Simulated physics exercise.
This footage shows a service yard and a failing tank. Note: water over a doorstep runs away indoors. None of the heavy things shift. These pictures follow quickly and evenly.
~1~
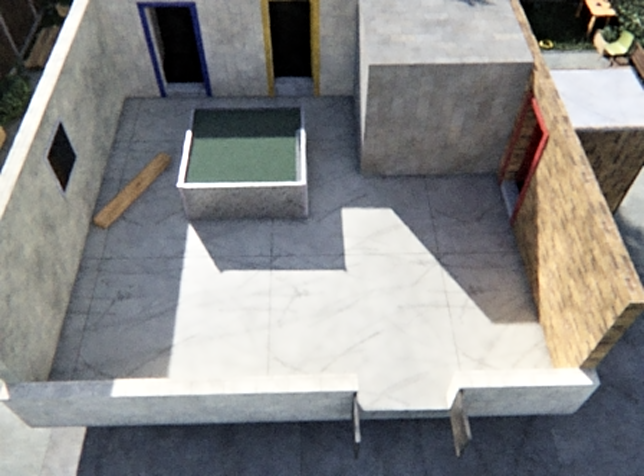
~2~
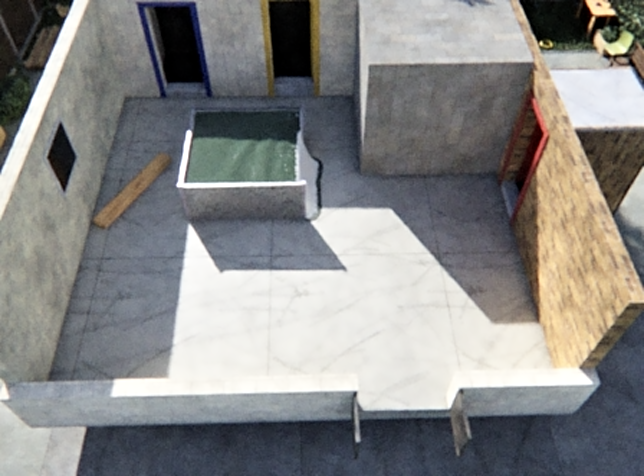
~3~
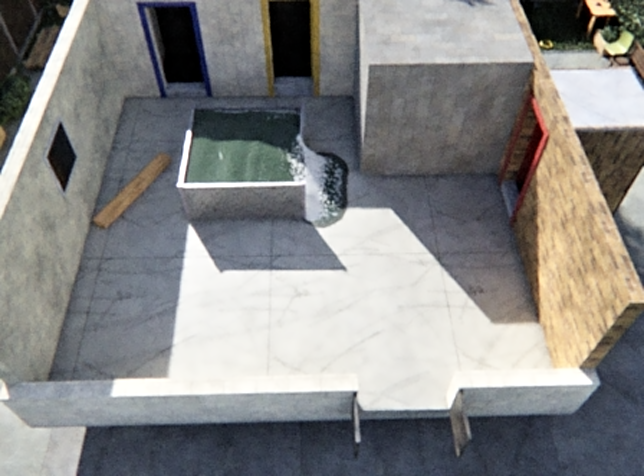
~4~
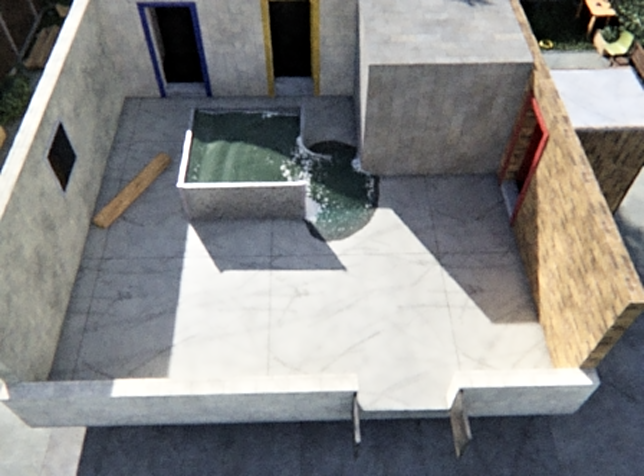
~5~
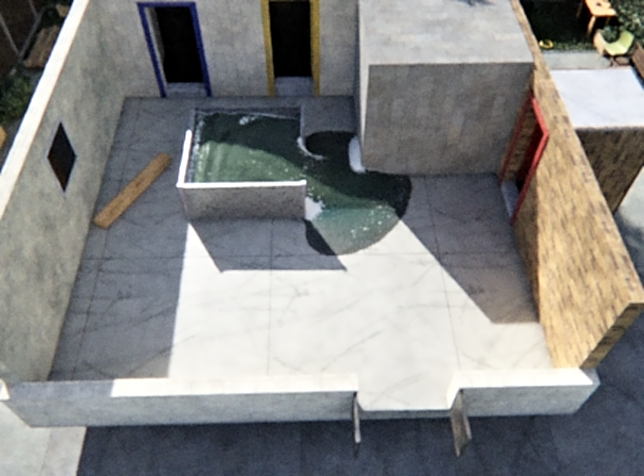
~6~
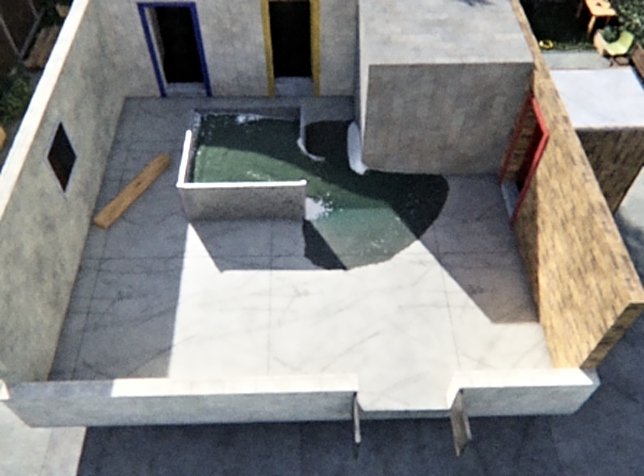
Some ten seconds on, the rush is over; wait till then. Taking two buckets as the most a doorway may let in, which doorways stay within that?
The red door goes over it, the blue door stays within it, the yellow door stays within it.
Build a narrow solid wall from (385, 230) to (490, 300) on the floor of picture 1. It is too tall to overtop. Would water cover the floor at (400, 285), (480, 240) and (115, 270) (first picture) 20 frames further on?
Submerged; submerged; untouched.
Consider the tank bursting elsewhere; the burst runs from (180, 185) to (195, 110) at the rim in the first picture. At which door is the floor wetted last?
The one in red, I think.
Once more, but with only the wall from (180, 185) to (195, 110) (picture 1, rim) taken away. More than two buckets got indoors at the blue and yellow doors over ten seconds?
Blue door: Beyond the mark, yellow door: Short of the mark.
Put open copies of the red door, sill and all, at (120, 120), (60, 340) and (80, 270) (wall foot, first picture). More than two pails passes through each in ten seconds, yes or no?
Lab note, doors in listed order: Under the limit, under the limit, under the limit.
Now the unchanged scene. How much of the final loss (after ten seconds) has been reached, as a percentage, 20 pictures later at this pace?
Roughly 45 per cent.
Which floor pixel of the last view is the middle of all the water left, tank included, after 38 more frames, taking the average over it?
Close to pixel (346, 235).
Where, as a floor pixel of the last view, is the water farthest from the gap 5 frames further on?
The farthest wet point should be near (518, 265).
A moment on, water covers 25 % of the floor; the red door over two buckets in, the blue door not reached, the yellow door not reached.
Next, water covers 40 % of the floor; the red door far over two buckets in, the blue door not reached, the yellow door wet at the sill, nothing in.
Then, water covers 50 % of the floor; the red door far over two buckets in, the blue door wet at the sill, nothing in, the yellow door wet at the sill, nothing in.
Later, water covers 85 % of the floor; the red door far over two buckets in, the blue door wet at the sill, nothing in, the yellow door wet at the sill, nothing in.
In the end, water covers 100 % of the floor; the red door far over two buckets in, the blue door wet at the sill, nothing in, the yellow door wet at the sill, nothing in.
